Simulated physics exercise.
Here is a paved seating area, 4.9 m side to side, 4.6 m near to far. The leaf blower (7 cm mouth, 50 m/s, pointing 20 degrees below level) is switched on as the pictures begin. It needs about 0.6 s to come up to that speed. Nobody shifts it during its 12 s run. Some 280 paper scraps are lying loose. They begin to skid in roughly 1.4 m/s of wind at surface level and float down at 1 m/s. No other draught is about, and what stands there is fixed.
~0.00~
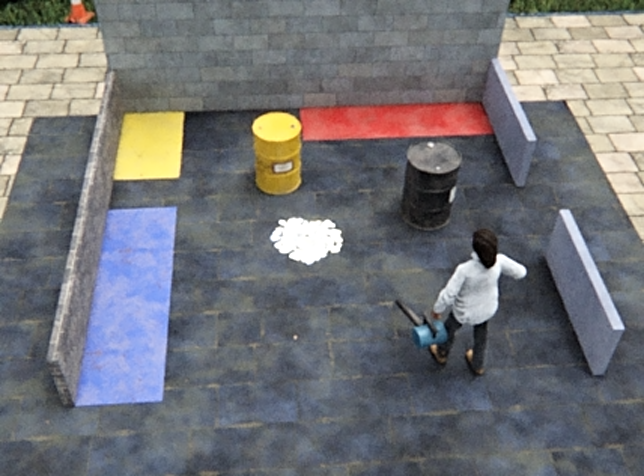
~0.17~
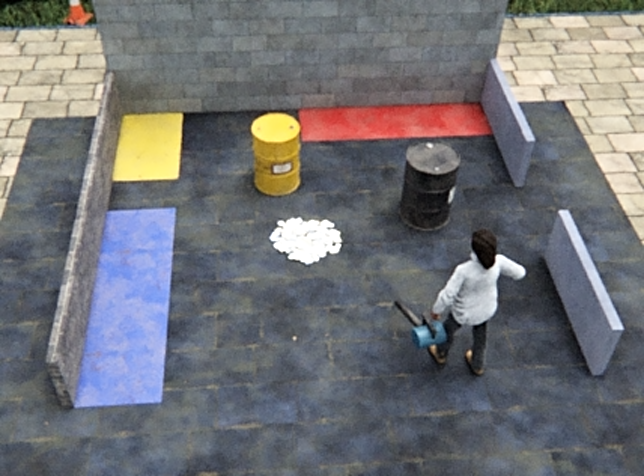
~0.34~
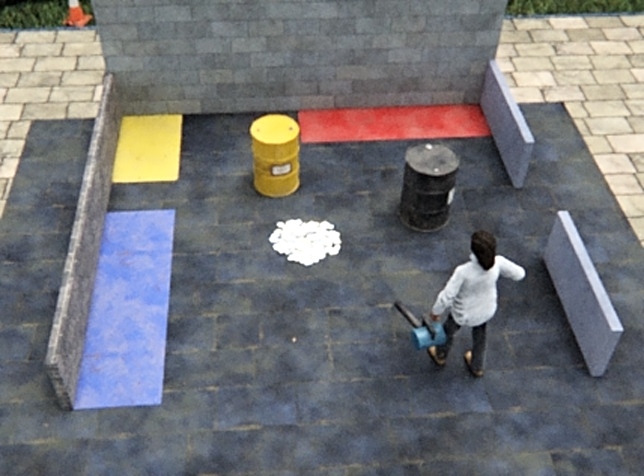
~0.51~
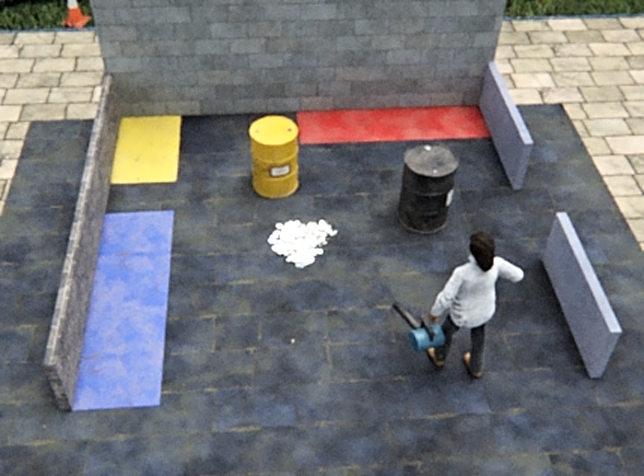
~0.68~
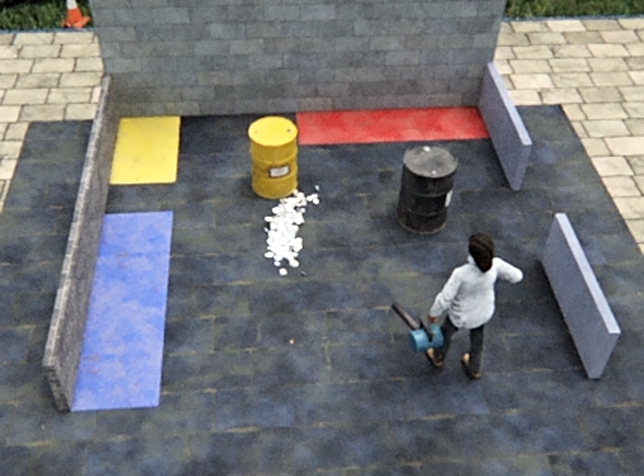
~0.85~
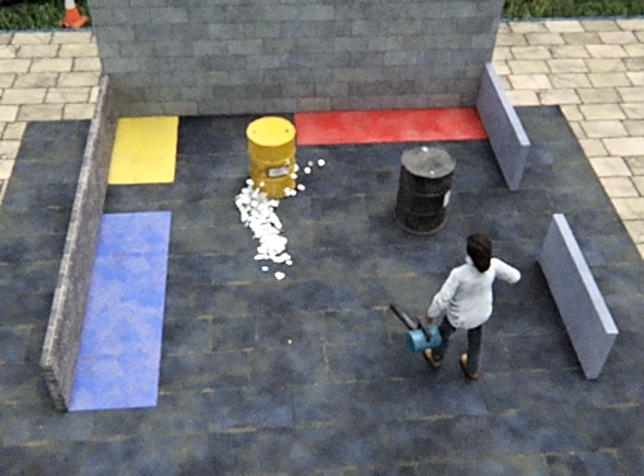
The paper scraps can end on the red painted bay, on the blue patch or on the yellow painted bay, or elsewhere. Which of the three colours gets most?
It is yellow that takes the most.
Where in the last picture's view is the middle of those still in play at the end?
Around (125, 150).
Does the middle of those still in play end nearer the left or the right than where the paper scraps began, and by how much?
To the left, by about 2.2 m.
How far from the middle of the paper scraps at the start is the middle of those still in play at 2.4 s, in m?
About 2.0 m.
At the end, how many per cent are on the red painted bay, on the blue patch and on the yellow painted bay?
About 1 % red, 1 % blue, 80 % yellow.
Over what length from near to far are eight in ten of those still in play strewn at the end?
Roughly 1.2 m.
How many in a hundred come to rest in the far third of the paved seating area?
Some 90 per cent.
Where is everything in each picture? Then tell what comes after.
The middle of the paper scraps is near (309, 240), none has stirred yet and the mouth of the leaf blower is at (399, 301), in the first frame.
The middle of the paper scraps is near (308, 239), none has stirred yet, the yellow painted bay is centred on (149, 145), the red painted bay is centred on (394, 121) and the blue patch is centred on (131, 296), in the second frame.
The middle of the paper scraps is near (308, 240), none has stirred yet, the top of a barrel is at (275, 129) and the top of a barrel is at (433, 157), in the third frame.
The middle of the paper scraps is near (304, 241), the farthest in sight from the leaf blower is at (280, 226) and about 20 % have left their places, in the fourth frame.
The middle of the paper scraps is near (286, 227), the farthest in sight from the leaf blower is at (317, 189) and about 80 % have left their places, in the fifth frame.
The middle of the paper scraps is near (262, 210), the farthest in sight from the leaf blower is at (310, 164) and about 90 % have left their places, in the sixth frame.
After 2.4 s, 39 % are on the yellow painted bay, 1 % on the red painted bay and 1 % on the blue patch; the middle of those still in play is near (169, 176); 0 % have settled or left.
After 3.8 s, 63 % are on the yellow painted bay, 1 % on the red painted bay and 4 % on the blue patch; the middle of those still in play is near (142, 157); 10 % have settled or left.
After 6.6 s, 75 % are on the yellow painted bay, 1 % on the red painted bay and 2 % on the blue patch; the middle of those still in play is near (129, 152); 30 % have settled or left.
After 12.0 s, at the end, 81 % are on the yellow painted bay, 1 % on the red painted bay and 1 % on the blue patch; the middle of those still in play is near (125, 150).
